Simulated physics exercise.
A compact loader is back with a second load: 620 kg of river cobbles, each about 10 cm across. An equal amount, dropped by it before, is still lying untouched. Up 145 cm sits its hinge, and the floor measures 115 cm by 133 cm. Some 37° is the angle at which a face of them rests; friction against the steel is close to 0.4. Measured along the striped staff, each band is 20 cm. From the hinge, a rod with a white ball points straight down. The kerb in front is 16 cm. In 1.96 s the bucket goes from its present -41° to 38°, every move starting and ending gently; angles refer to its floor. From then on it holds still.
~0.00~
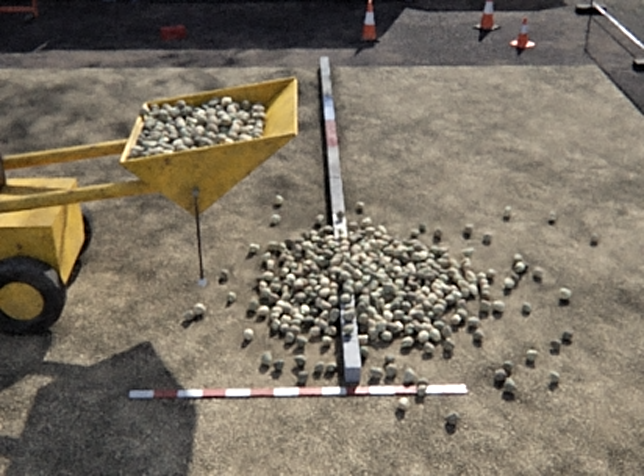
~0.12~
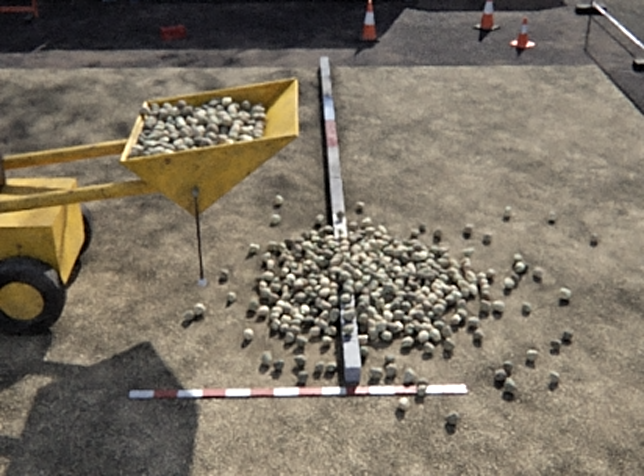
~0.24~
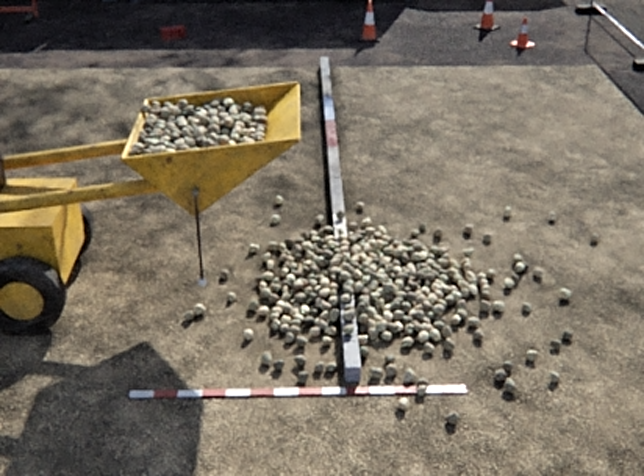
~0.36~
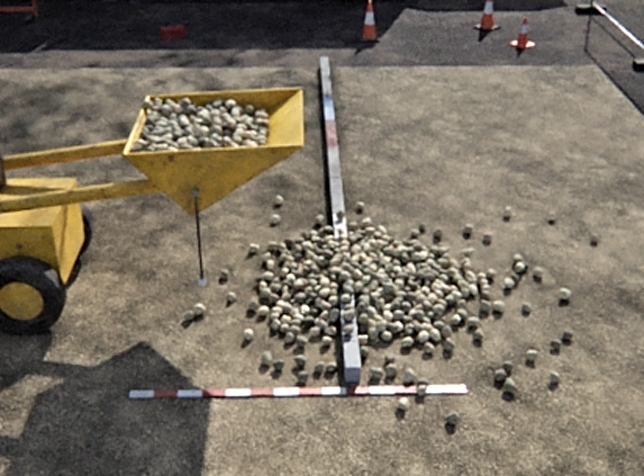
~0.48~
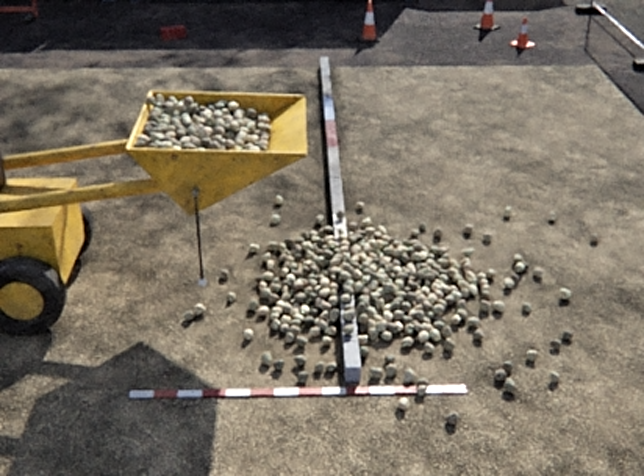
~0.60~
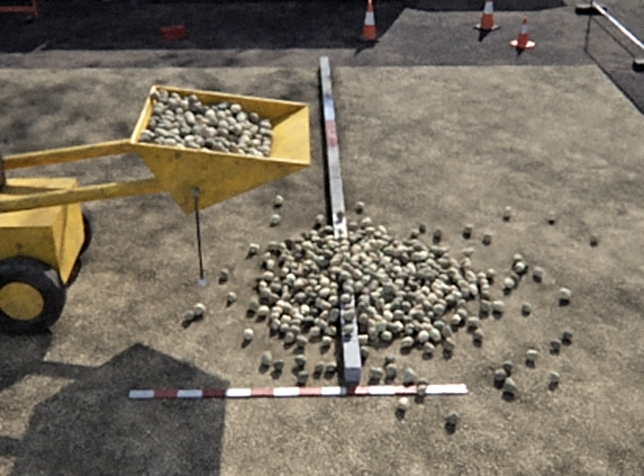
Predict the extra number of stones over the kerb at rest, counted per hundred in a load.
About 29 more per hundred stones.
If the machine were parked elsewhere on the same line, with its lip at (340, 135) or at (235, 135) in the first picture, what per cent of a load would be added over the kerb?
80 % and 0 %.
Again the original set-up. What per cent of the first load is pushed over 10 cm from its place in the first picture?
I'd say roughly 10 per cent of them.
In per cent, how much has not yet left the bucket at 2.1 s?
Held: Around 45 % of the load.
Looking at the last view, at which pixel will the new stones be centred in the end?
Their centre ends up near (322, 272).
After 1.5 s the floor is at 26°; in per cent of one load, 100 in the bucket, 39 on this side of the kerb, 61 over the kerb; the foremost stones are at (566, 272).
After 2.1 s the floor is at 38°; in per cent of one load, 43 in the bucket, 95 on this side of the kerb, 62 over the kerb; the foremost stones are at (566, 272).
After 2.4 s the floor is at 38°; in per cent of one load, 8 in the bucket, 115 on this side of the kerb, 77 over the kerb; the foremost stones are at (566, 272).
After 5.2 s the floor is at 38°; in per cent of one load, 0 in the bucket, 110 on this side of the kerb, 90 over the kerb; the foremost stones are at (566, 272). Net gain over the kerb, 29.
